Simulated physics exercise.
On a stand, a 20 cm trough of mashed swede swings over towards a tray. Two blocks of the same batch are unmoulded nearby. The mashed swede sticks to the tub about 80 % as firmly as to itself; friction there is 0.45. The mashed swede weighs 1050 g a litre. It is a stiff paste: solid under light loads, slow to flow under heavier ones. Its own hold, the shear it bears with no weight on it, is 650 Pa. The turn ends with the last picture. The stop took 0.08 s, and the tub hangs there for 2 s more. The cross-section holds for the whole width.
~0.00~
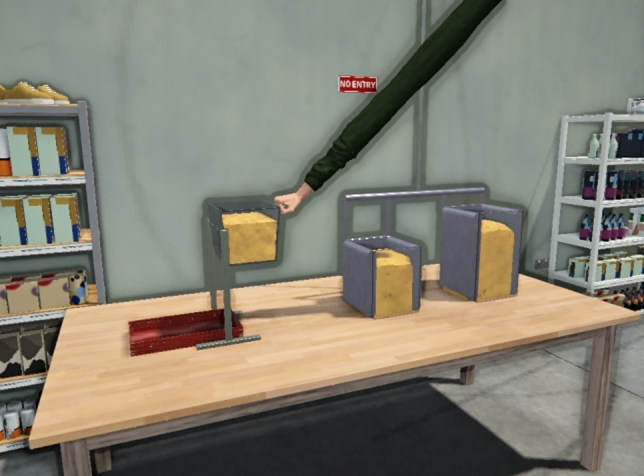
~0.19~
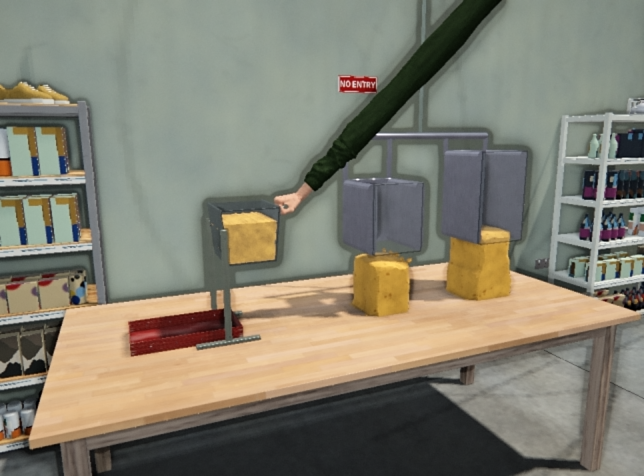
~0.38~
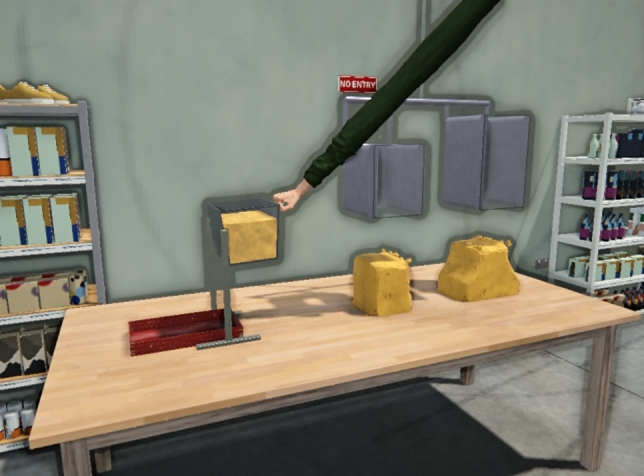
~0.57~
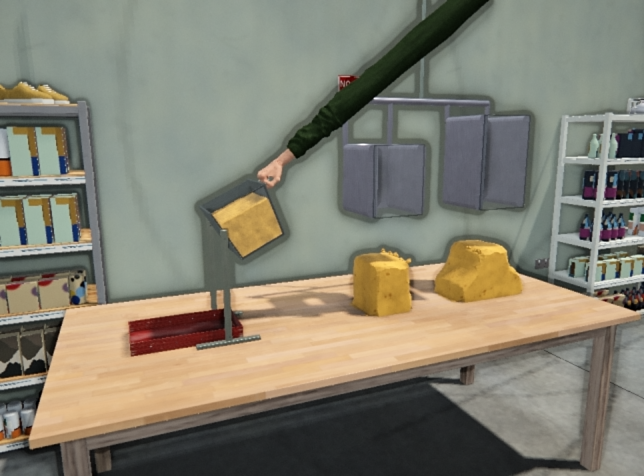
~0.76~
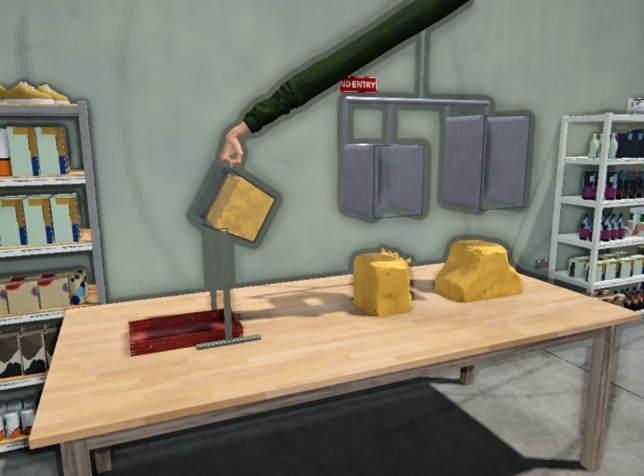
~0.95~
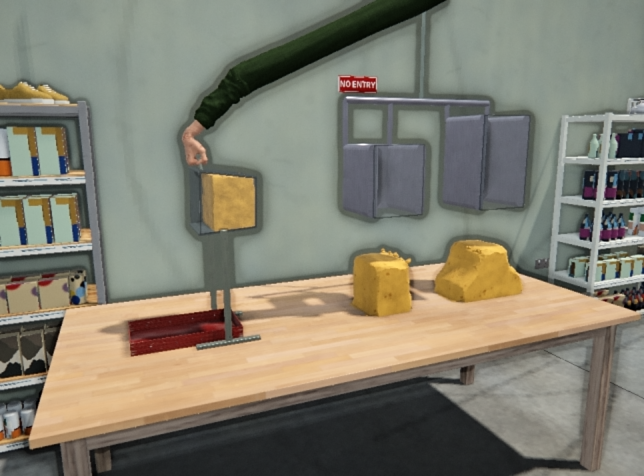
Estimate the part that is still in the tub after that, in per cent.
Close to 100 per cent.
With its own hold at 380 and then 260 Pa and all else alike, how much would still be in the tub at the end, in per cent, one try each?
In turn about 65 %, 50 %.
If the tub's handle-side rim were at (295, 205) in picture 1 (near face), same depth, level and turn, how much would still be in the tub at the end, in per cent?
Then about 50 %.
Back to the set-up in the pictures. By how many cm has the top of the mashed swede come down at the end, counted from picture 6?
Some 1 cm.
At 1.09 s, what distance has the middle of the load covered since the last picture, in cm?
Some 0 cm.
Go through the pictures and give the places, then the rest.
Handle-side rim at (278, 207), tilt 0 degrees; top of the mashed swede at (225, 224); blocks stand 24 cm, 35 cm (left to right), in the first picture.
Handle-side rim at (278, 207), tilt 0 degrees; top of the mashed swede at (225, 224); blocks stand 24 cm, 33 cm (left to right), in the second picture.
Handle-side rim at (277, 205), tilt 2 degrees; top of the mashed swede at (274, 219); blocks stand 23 cm, 26 cm (left to right), in the third picture.
Handle-side rim at (263, 185), tilt 26 degrees; top of the mashed swede at (265, 199); blocks stand 23 cm, 24 cm (left to right), in the fourth picture.
Handle-side rim at (229, 169), tilt 61 degrees; top of the mashed swede at (243, 180); blocks stand 23 cm, 24 cm (left to right), in the fifth picture.
Handle-side rim at (199, 173), tilt 88 degrees; top of the mashed swede at (217, 177); blocks stand 23 cm, 24 cm (left to right), in the sixth picture.
After 1.09 s, the tub is at 88 degrees and holds 100 %.
After 1.26 s, the tub is at 88 degrees and holds 100 %.
After 1.43 s, the tub is at 88 degrees and holds 100 %.
After 1.60 s, the tub is at 88 degrees and holds 100 %.
After 2.95 s, at the end, the tub is at 88 degrees and holds 100 %.
